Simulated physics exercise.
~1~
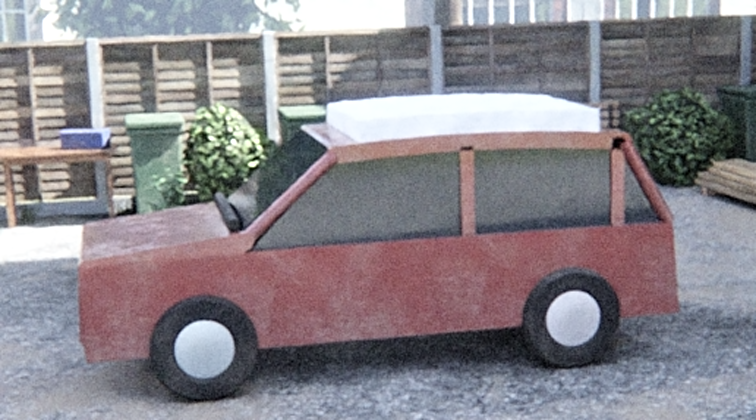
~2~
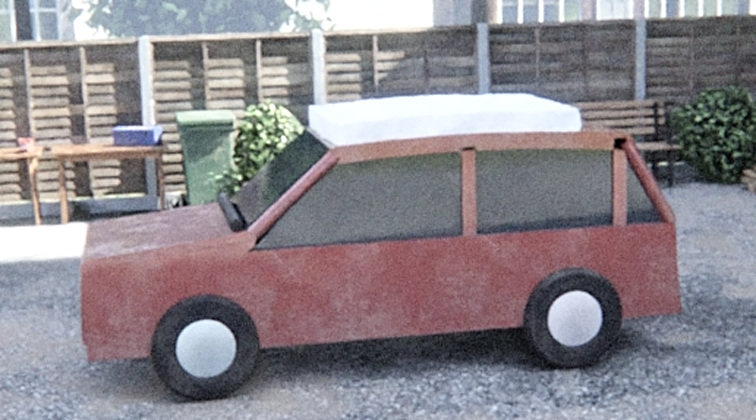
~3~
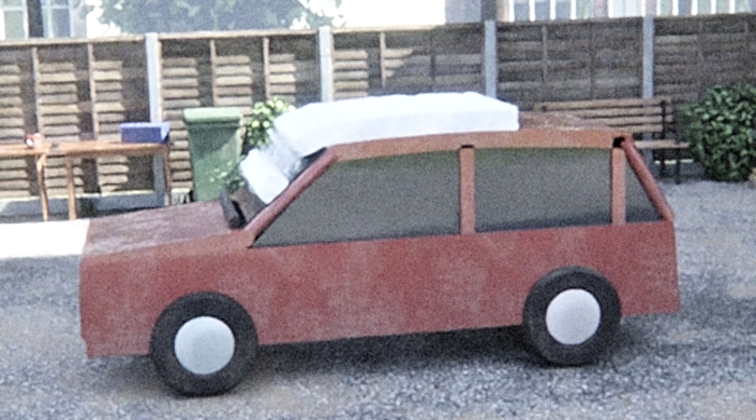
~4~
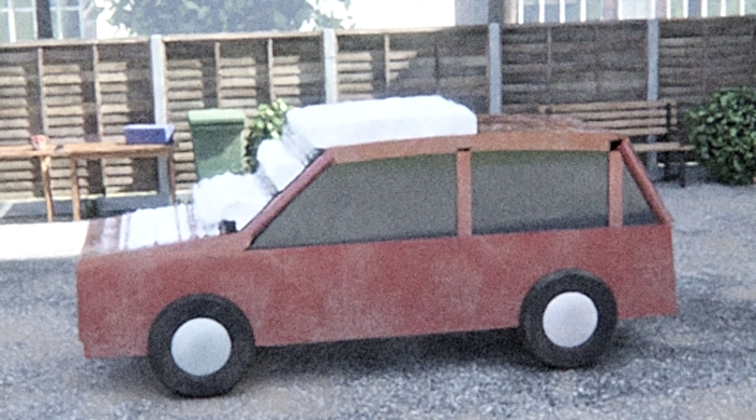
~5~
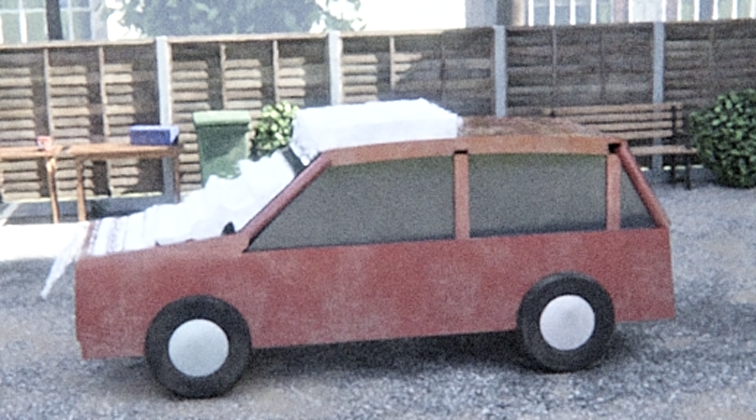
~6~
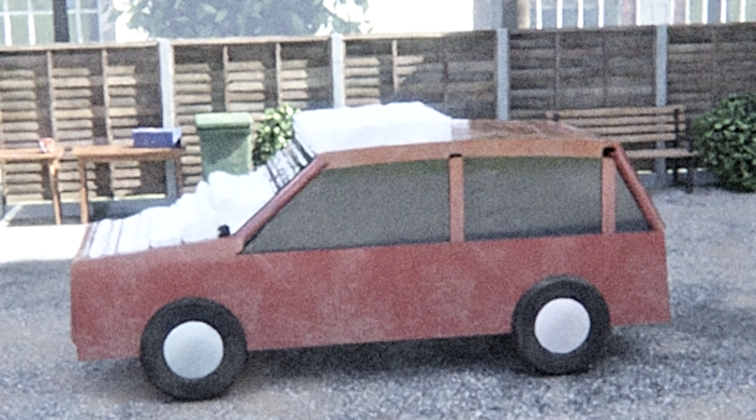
In a sunlit gravel yard backed by a wooden fence, a boxy red car is seen from its left side, facing left. A thick white slab of snow lies on its roof, with a green bin, tables, a bench and bushes behind. The car brakes to a halt as the slab slides forward over the front edge of the roof. Snow breaks up down the windscreen, then spreads over the bonnet, and a little spills past the nose. At the end, about half remains on the roof, with lumpy snow resting on the glass and bonnet.
